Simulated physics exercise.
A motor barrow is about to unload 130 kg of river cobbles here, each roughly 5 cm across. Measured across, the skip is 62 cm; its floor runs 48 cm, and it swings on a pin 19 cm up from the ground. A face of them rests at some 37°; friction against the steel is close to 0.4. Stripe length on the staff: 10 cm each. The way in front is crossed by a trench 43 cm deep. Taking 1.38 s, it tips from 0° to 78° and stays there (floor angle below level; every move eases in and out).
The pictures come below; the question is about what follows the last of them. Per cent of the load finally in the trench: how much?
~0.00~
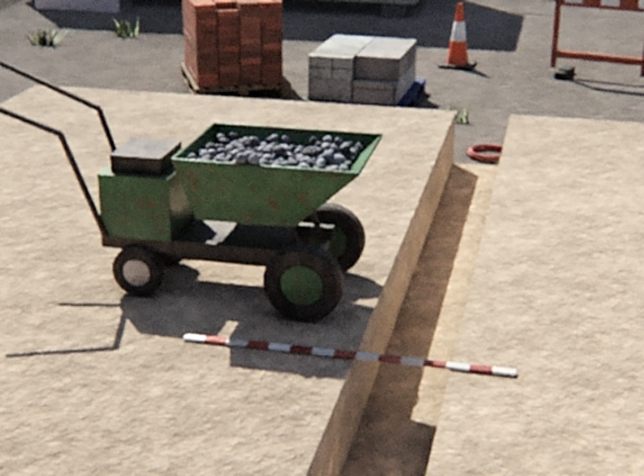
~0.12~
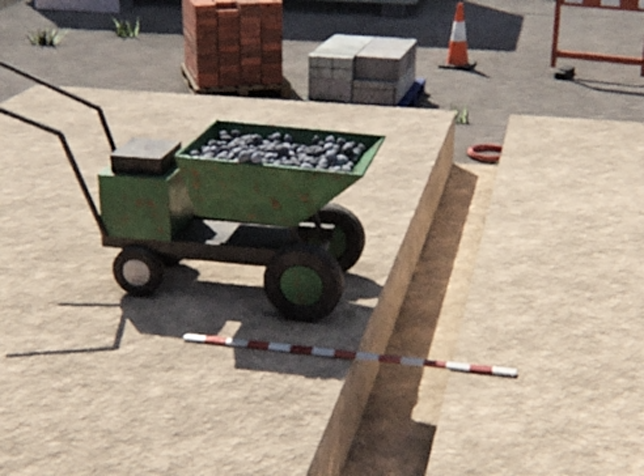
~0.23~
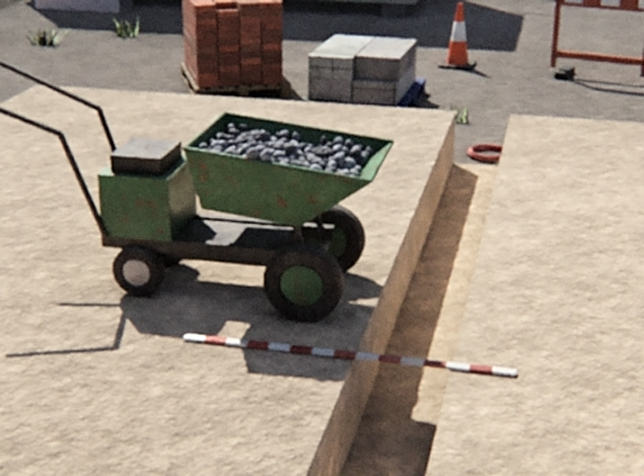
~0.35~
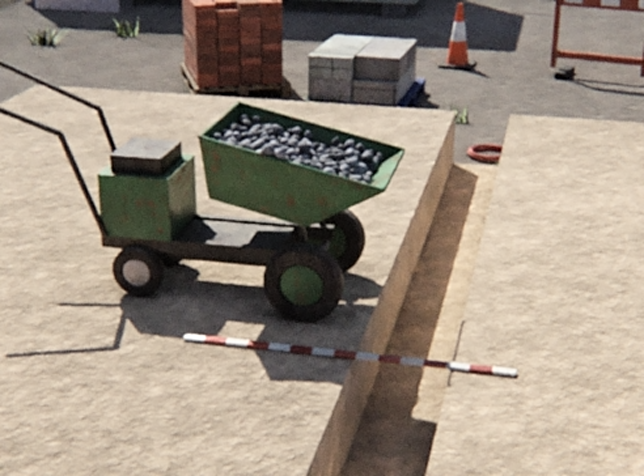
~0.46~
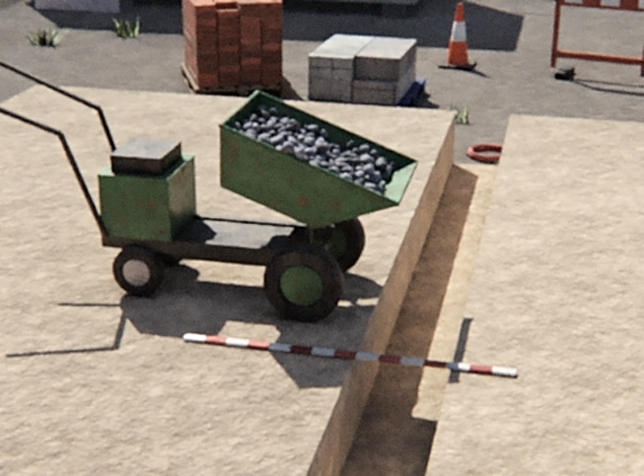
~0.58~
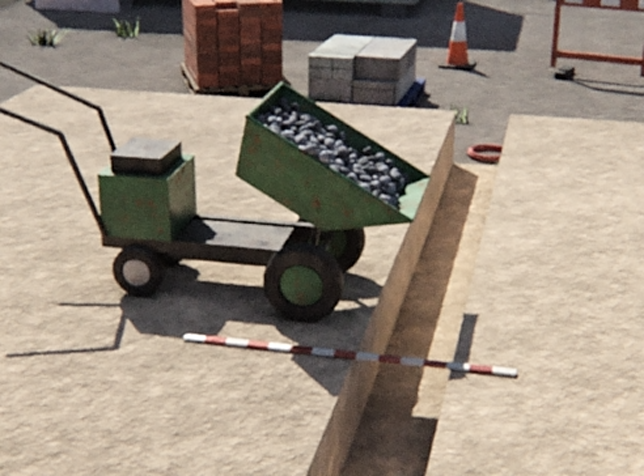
Approx. 45 %.
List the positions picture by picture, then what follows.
The skip is at 0°, its lip at (359, 174); the top of the load is at (315, 148), in the first picture.
The skip is at 2°, its lip at (362, 176); the top of the load is at (271, 145); the stones move at 0.2 m/s on average, in the second picture.
Lip at (371, 182), floor tilted 6°, highest stones at (238, 137); the stones move at 0.4 m/s on average, in the third picture.
The skip is at 12°, its lip at (384, 191); the top of the load is at (249, 128); the stones move at 0.6 m/s on average, in the fourth picture.
The skip is at 21°, its lip at (399, 205); the top of the load is at (260, 119); the stones move at 0.7 m/s on average, in the fifth picture.
Lip at (412, 222), floor tilted 30°, highest stones at (280, 112); the stones move at 0.8 m/s on average, in the sixth picture.
After 1.0 s the floor is at 66°; 98 % in the skip, 2 % in the trench; the foremost stones are at (461, 279).
After 1.5 s the floor is at 78°; 33 % in the skip, 22 % in the trench, 45 % past the trench; the foremost stones are at (596, 313).
After 1.8 s the floor is at 78°; 10 % in the skip, 34 % in the trench, 55 % past the trench; the foremost stones are past the picture's edge.
After 3.8 s the floor is at 78°; 1 % in the skip, 45 % in the trench, 55 % past the trench; the foremost stones are past the picture's edge.
